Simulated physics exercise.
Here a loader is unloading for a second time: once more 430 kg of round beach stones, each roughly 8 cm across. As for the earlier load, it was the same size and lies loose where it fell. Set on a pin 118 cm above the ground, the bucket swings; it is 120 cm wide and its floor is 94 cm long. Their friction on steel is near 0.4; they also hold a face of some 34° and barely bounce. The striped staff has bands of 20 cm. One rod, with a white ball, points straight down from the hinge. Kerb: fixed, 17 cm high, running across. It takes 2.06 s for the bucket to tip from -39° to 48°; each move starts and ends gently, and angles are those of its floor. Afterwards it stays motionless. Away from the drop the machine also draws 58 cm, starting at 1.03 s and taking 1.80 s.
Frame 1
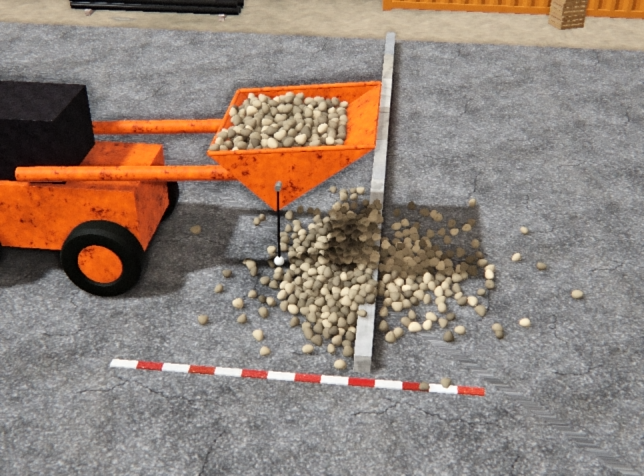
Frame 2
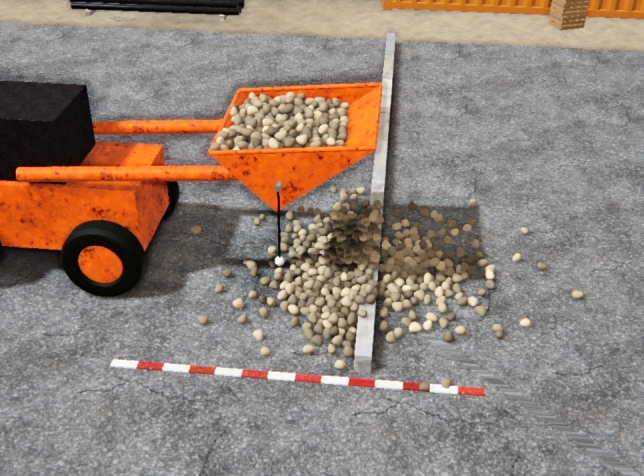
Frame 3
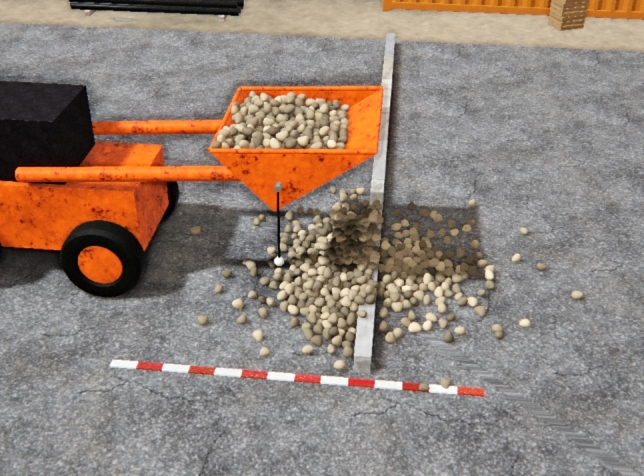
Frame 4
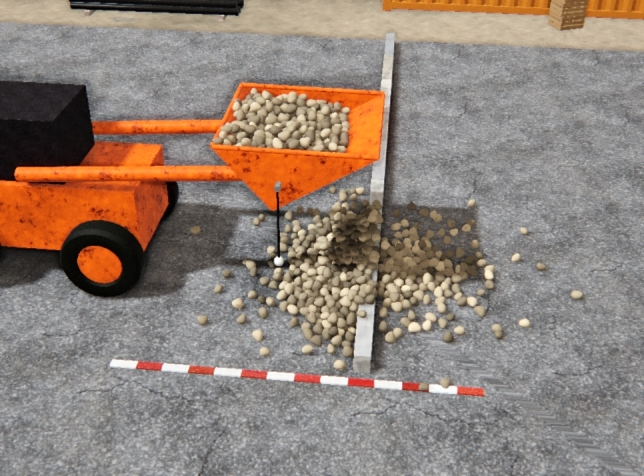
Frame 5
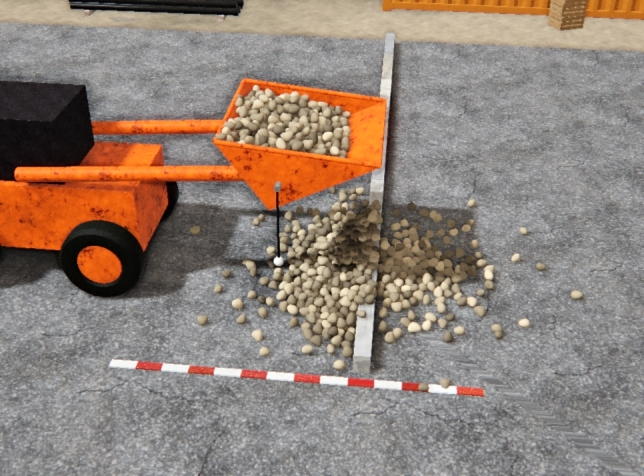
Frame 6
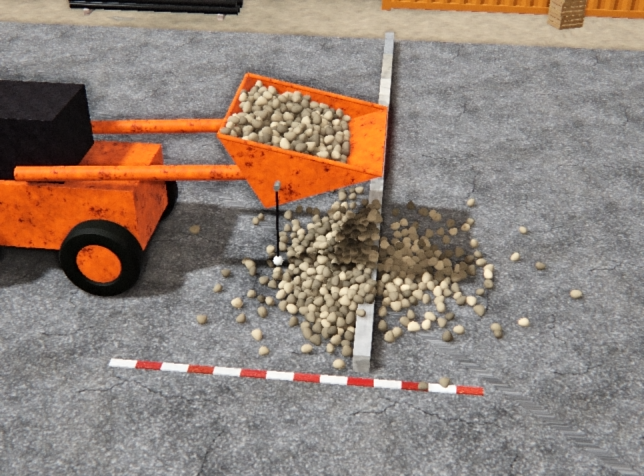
An orange bucket full of round stones tilts slowly down to the right above scattered stones.
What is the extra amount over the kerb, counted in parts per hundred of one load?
Close to 36 parts in a hundred.
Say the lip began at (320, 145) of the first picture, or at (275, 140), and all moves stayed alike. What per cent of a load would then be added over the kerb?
First place about 0 %, second about 0 %.
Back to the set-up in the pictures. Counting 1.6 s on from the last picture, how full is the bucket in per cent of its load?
I'd say about 0 per cent.
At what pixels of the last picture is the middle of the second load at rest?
They come to rest centred about (346, 257).
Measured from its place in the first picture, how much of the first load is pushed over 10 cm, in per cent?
15 %.
Then, 0.9 s after the last picture the floor is at 34°; in per cent of one load, 77 in the bucket, 91 on this side of the kerb, 31 over the kerb; the foremost stones are at (521, 286).
Then, 1.6 s after the last picture the floor is at 48°; in per cent of one load, 0 in the bucket, 137 on this side of the kerb, 62 over the kerb; the foremost stones are at (521, 286).
Then, 2.7 s after the last picture the floor is at 48°; in per cent of one load, 0 in the bucket, 135 on this side of the kerb, 64 over the kerb; the foremost stones are at (531, 288).
Then, 5.4 s after the last picture the floor is at 48°; in per cent of one load, 0 in the bucket, 135 on this side of the kerb, 64 over the kerb; the foremost stones are at (531, 288). Net gain over the kerb, 36.
